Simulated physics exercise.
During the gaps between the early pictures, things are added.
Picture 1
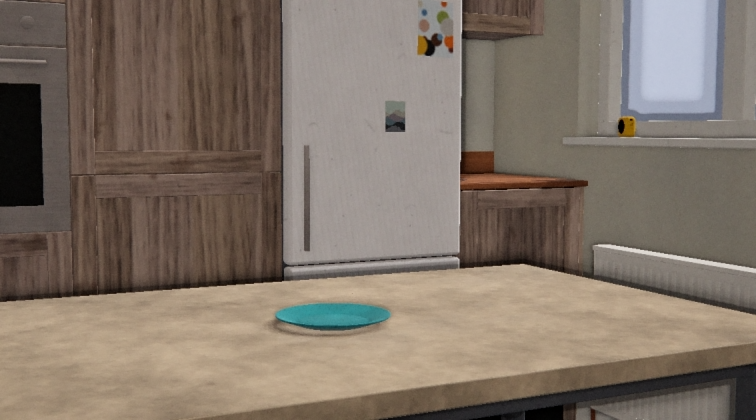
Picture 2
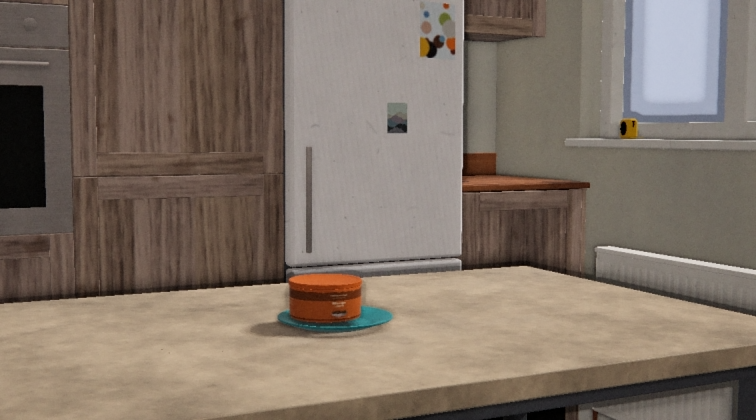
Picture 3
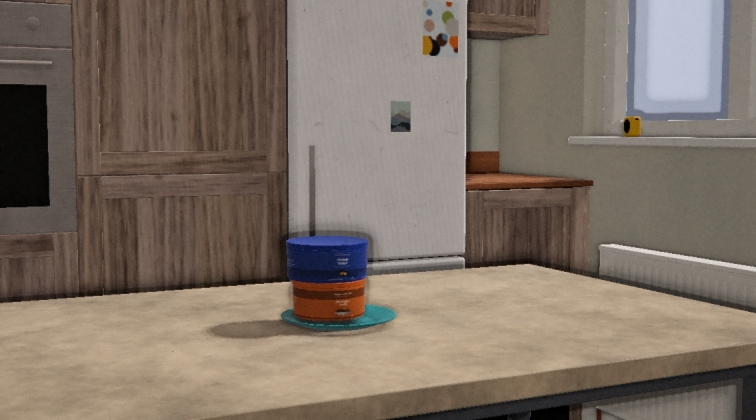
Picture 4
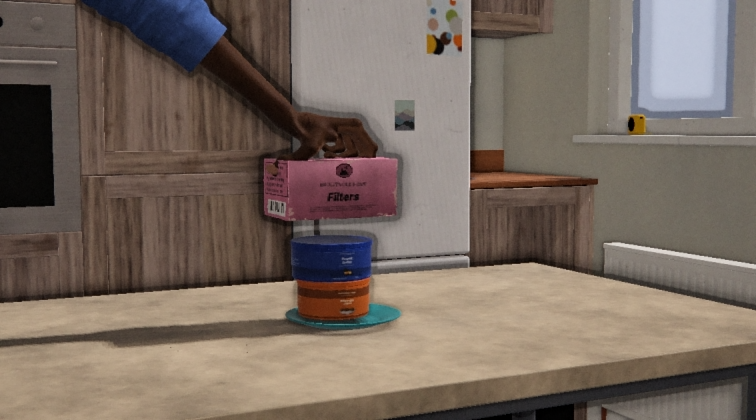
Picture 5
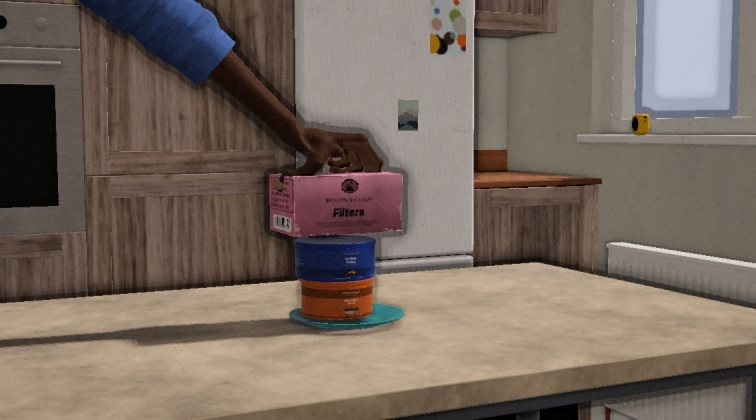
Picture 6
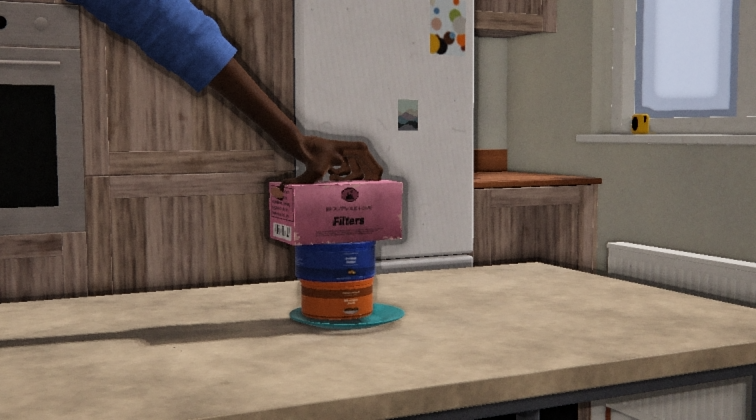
A dark-skinned hand in a blue sleeve reaches in from the upper left and lowers a pink box labelled "Filters" onto a blue tub, keeping hold of it. Before that, an orange tub appears on a teal plate, then the blue tub on top of it. The plate sits on a beige kitchen counter, seen from across it with a white fridge and wooden cupboards behind, as the view shifts very slightly.
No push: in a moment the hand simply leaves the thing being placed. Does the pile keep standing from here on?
I expect the pile to stay intact.
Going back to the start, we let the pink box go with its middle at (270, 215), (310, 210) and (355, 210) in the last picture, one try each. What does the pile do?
The pile collapses in the first case, remains standing in the second case and remains standing in the third case.
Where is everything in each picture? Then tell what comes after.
The last thing is not in view yet, in the first picture.
The last thing is not in view yet, in the second picture.
The last thing is not in view yet; blue tub (327, 259), in the third picture.
On its way; pink box (330, 187); orange tub (333, 295), in the fourth picture.
On its way; pink box (335, 202), in the fifth picture.
Set down, still held; pink box (335, 210); blue tub (335, 258), in the sixth picture.
Then, 0.20 s on from there, no change.
Then, 0.40 s on from there, pink box resting near (335, 211).
In the end, all 4 unmoved. At the end, from the last picture's camera, pink box near (335, 211). The pile stays up.
